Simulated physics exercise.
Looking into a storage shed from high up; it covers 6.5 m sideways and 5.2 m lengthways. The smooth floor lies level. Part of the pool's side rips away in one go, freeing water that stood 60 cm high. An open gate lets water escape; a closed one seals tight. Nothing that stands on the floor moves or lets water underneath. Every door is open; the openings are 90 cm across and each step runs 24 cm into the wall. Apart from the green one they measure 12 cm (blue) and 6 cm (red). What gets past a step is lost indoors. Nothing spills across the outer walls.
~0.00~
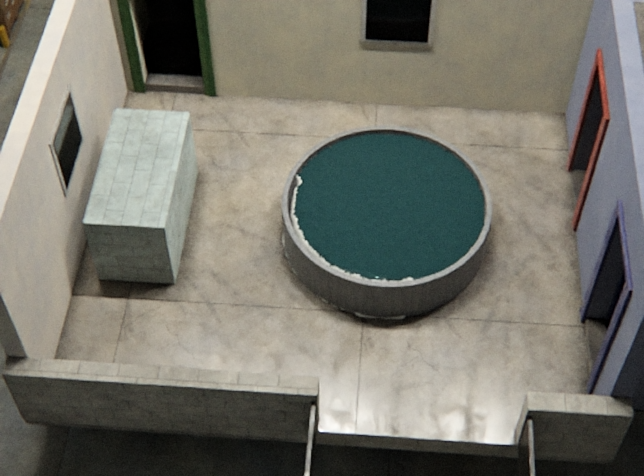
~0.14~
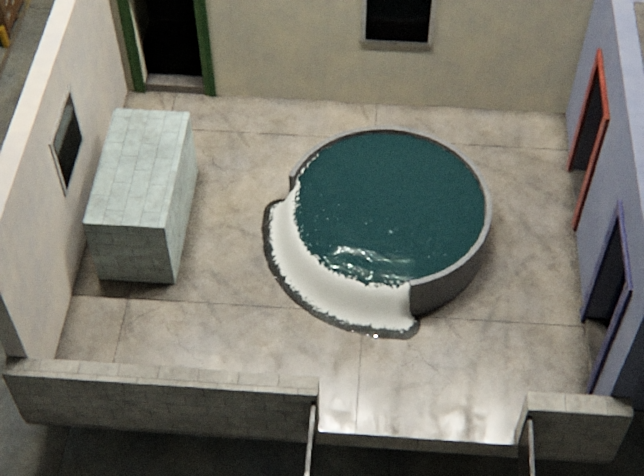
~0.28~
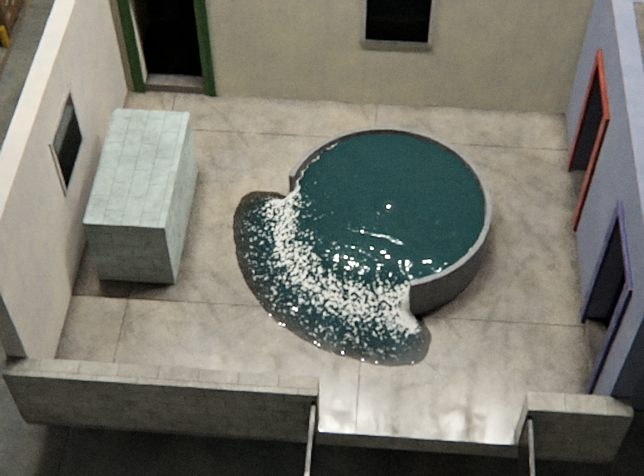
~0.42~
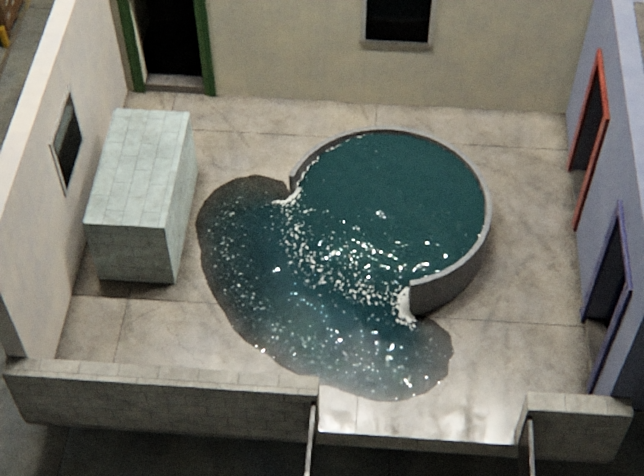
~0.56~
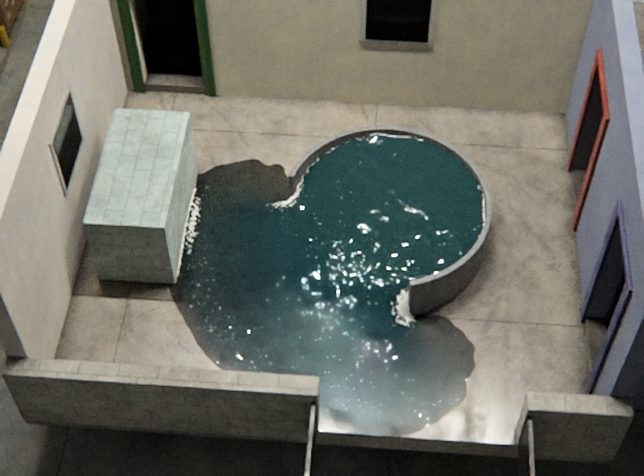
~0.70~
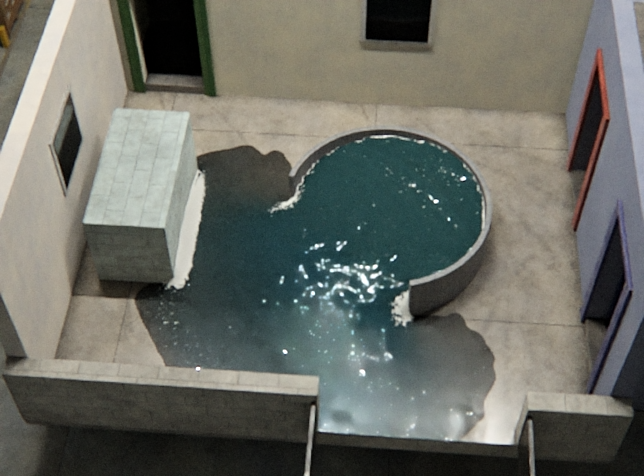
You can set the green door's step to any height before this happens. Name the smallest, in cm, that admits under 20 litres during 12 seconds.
It would have to be roughly 21 cm high.
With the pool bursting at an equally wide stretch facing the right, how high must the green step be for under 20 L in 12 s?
Then roughly 8.5 cm.
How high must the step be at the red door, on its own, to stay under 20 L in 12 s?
Roughly 6.0 cm at red.
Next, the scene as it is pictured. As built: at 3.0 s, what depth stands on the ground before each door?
Depths in cm: Blue 0, green 6, red 0.
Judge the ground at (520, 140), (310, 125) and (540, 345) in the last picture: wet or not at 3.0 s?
In that order: Still dry, flooded, still dry.
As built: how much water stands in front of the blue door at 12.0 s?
Some 7.0 cm.
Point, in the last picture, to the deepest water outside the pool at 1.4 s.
At about (46, 394).
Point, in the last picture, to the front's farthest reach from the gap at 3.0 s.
Around (127, 97).
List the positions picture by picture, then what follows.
The first frame shows still water, 60 cm deep, in the pool at (386, 205); the green door at (168, 42) is dry.
In the second frame, the front is at (406, 332), 0.3 m from the gap at (311, 274); 0.6 m2 of floor is wet, 60 cm left at the back.
In the third frame, the gap is at (311, 277), the front 0.7 m out at (395, 360); the back of the pool holds 60 cm.
In the fourth frame, the gap is at (311, 279), the front 1.2 m out at (206, 211); the back of the pool holds 60 cm.
In the fifth frame, water pours out at (311, 279) and has run 1.6 m, to a hidden place; about 6 cm deep outside, 60 cm at the back.
In the sixth frame, the front is at (148, 316), 2.0 m from the gap at (311, 280); 8.6 m2 of floor is wet, 57 cm left at the back; 1.5 m in a straight line remain to the green door at (168, 42).
After 1.4 s water covers 40 % of the floor, deepest (38 cm) near (46, 394); it has not reached the green door.
After 3.0 s water covers 55 % of the floor, deepest (41 cm) near (75, 396); 6 cm at the green door, 0 litres in over its 15 cm step.
After 12.0 s water covers 100 % of the floor, deepest (10 cm) near (516, 118); 7 cm at the green door, 53 litres in over its 15 cm step.
At the green door as built, the water arrived by 1.7 s and peaked near 28 cm at 3.8 s.
Run again over the same 12 s with other heights there, 27 litres in over 19.5 cm, 9 litres over 26 cm. The limit of 20 litres is kept from about 21 cm up.
